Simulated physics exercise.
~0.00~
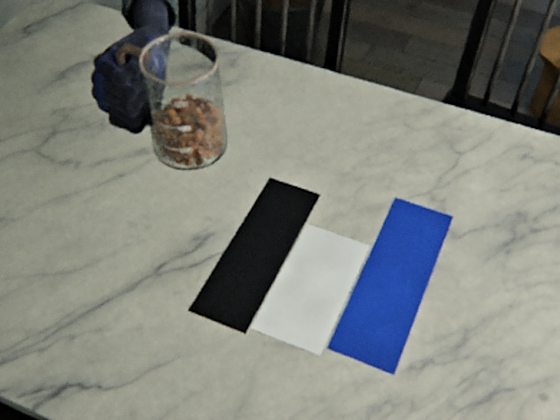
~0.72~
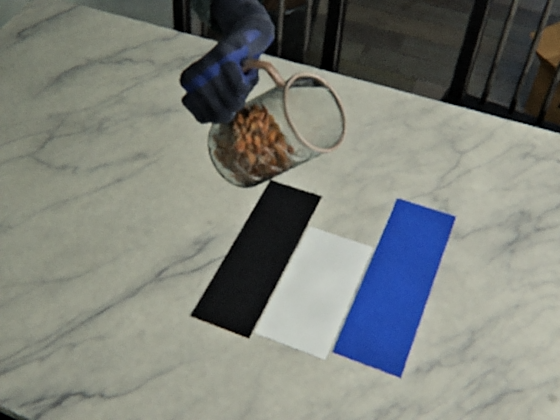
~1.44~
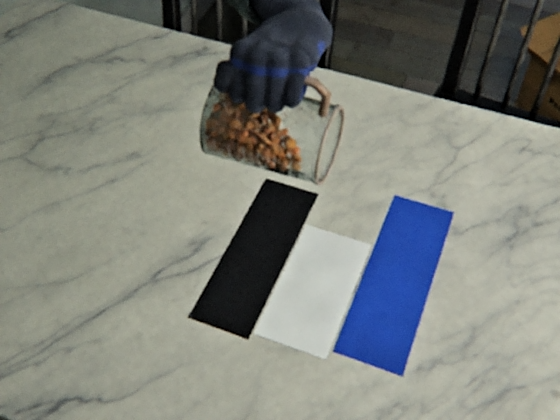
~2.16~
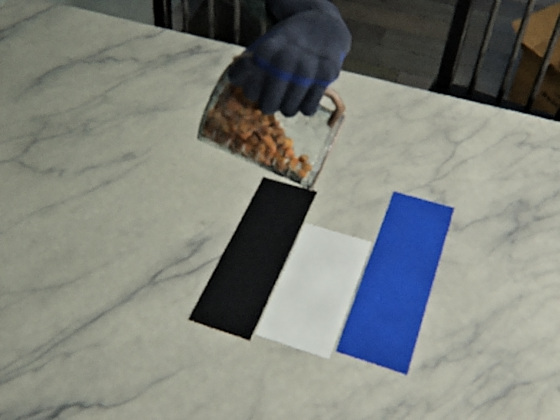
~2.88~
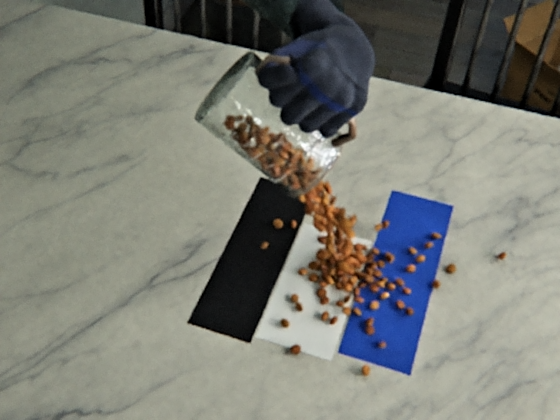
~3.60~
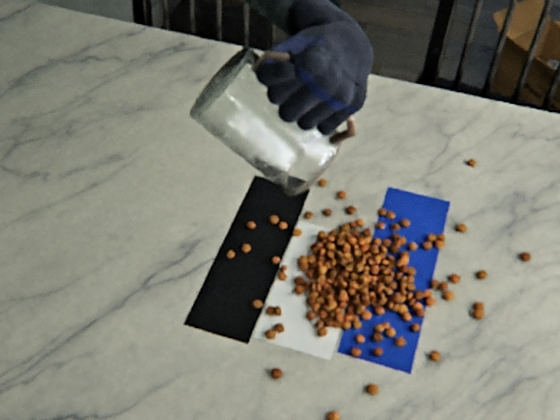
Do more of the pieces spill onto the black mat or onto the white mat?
More of the pieces land on the white mat, while only a few end up on the black mat.
